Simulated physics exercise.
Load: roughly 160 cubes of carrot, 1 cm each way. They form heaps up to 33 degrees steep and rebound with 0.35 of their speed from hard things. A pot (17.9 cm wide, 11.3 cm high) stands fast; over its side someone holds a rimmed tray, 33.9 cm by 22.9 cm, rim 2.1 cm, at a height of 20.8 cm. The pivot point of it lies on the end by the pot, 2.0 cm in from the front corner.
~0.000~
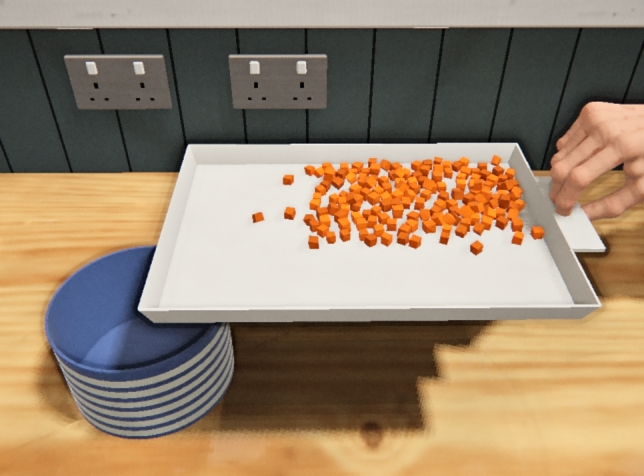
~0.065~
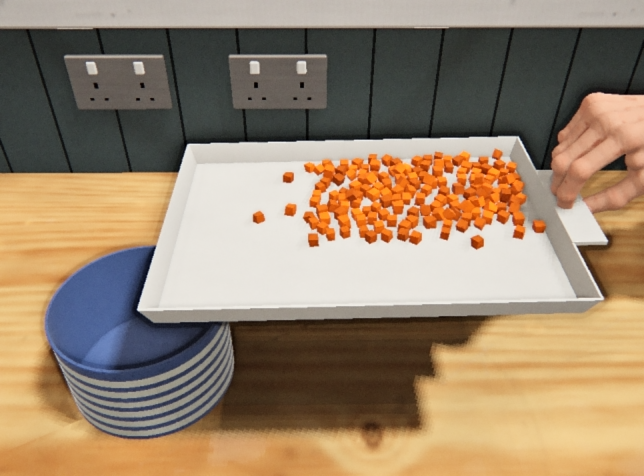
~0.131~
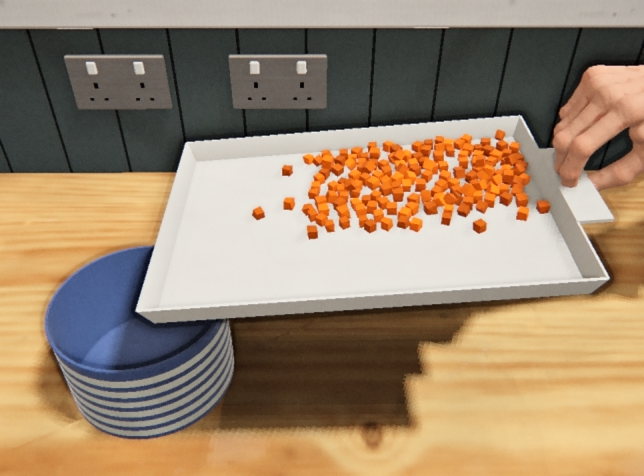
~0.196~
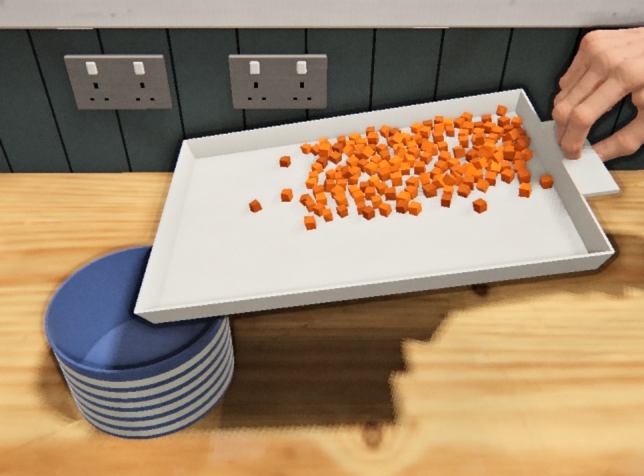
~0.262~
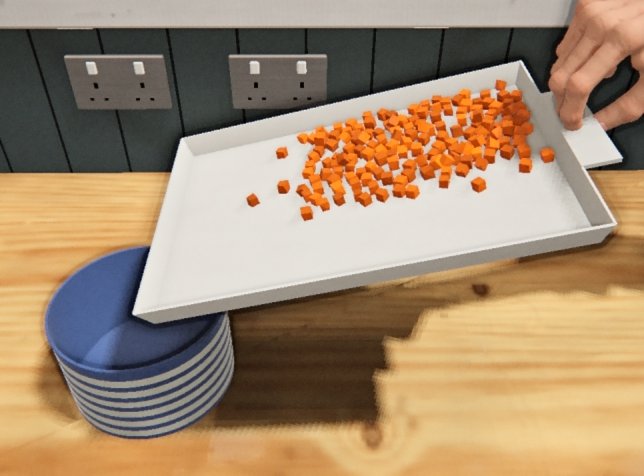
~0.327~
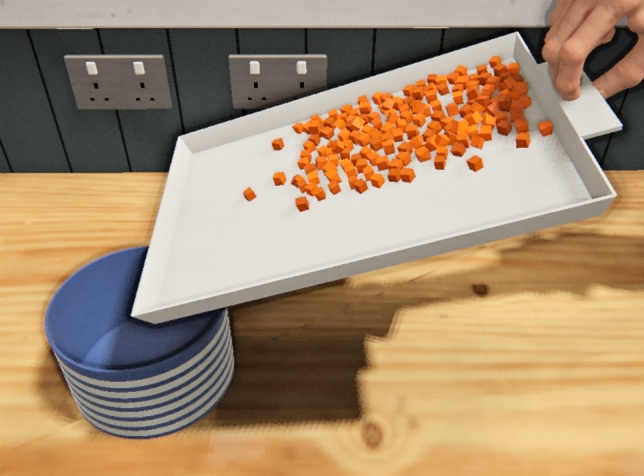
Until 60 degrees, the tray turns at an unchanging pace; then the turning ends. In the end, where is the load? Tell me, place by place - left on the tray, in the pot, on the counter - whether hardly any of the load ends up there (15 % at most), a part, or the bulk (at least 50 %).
Left on the tray - a part, pot - a part, counter - a part.
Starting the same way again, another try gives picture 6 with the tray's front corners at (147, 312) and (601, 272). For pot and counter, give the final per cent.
You'd end with pot at 0 and counter at 60.
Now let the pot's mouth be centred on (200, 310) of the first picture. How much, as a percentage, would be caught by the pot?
Close to 5 in a hundred.
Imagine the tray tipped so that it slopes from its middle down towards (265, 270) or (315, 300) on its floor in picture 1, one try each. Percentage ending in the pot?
About 0 per cent on the first try and 0 per cent on the second.
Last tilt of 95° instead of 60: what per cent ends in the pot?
Share in the pot: Around 55 %.
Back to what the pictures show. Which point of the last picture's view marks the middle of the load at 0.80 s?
Roughly pixel (226, 128).
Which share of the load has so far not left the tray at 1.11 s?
Roughly 35 per cent.
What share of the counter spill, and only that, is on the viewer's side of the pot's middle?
I'd put it at around 80 per cent.
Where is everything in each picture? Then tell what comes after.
The first frame shows tray tilt 0 degrees, front corners at (150, 303) and (589, 299); middle of the pieces at (409, 196); pot at (138, 302).
The second frame shows tray tilt 1 degrees, front corners at (149, 303) and (591, 293); middle of the pieces at (410, 192).
The third frame shows tray tilt 5 degrees, front corners at (147, 304) and (596, 273), lowest corner left front; middle of the pieces at (410, 178).
The fourth frame shows tray tilt 10 degrees, front corners at (145, 305) and (600, 247), lowest corner left front; middle of the pieces at (409, 161).
The fifth frame shows tray tilt 14 degrees, front corners at (143, 306) and (602, 219), lowest corner left front; middle of the pieces at (406, 144).
The sixth frame shows tray tilt 19 degrees, front corners at (141, 307) and (601, 191), lowest corner left front; middle of the pieces at (401, 126); pot at (138, 302). The tray's pace is about 70 degrees a second.
After 0.61 s, tilt 39 degrees; the tray holds 100 %, the pot 0 %.
After 0.80 s, tilt 53 degrees; the tray holds 100 %, the pot 0 %.
After 1.11 s, tilt 60 degrees; the tray holds 35 %, the pot 20 %.
In the end, at 2.4 s, tray 35 %, pot 30 %, counter 35 %.
